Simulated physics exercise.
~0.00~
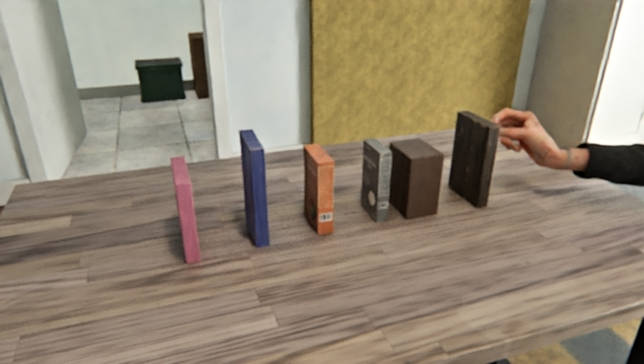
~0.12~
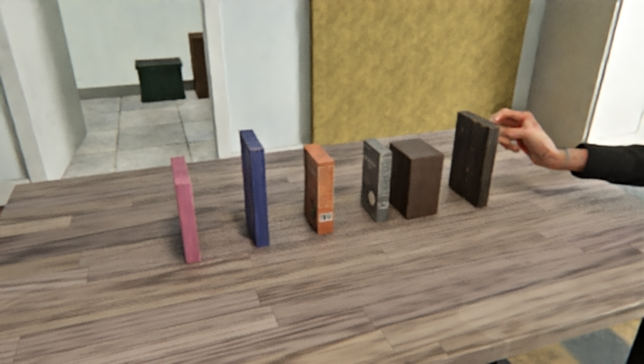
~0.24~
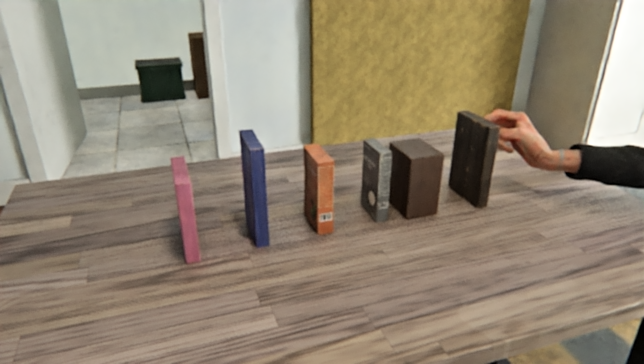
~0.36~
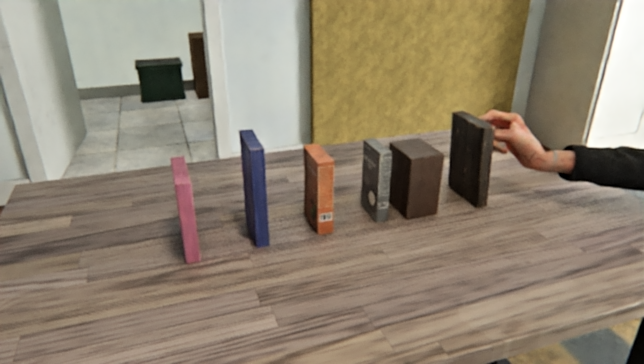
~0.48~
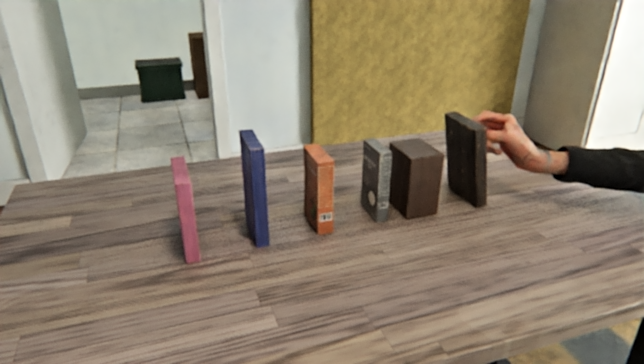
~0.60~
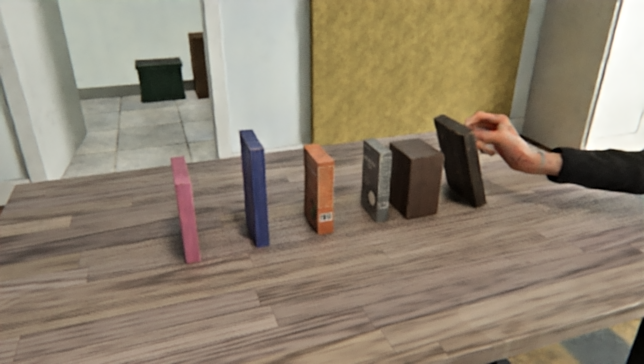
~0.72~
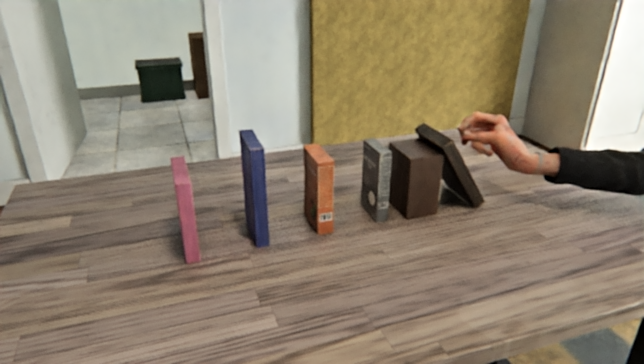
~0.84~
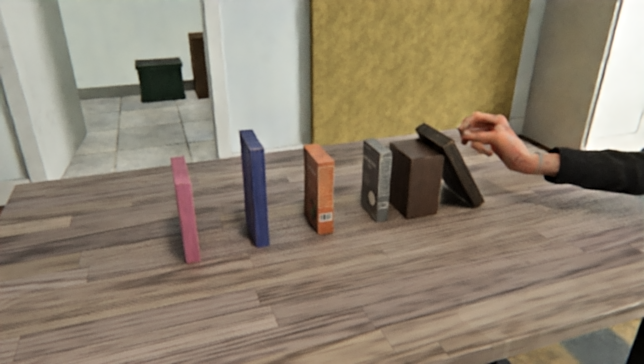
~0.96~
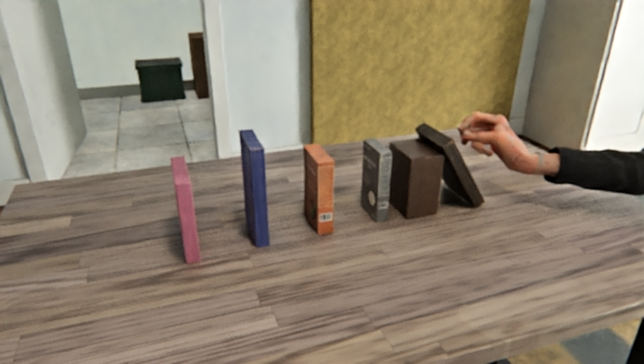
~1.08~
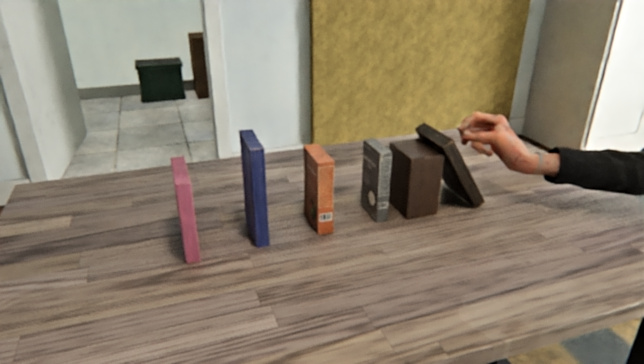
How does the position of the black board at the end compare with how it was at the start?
At the start the black board stood upright on its own, but by the end it was leaning to the left against the brown block.
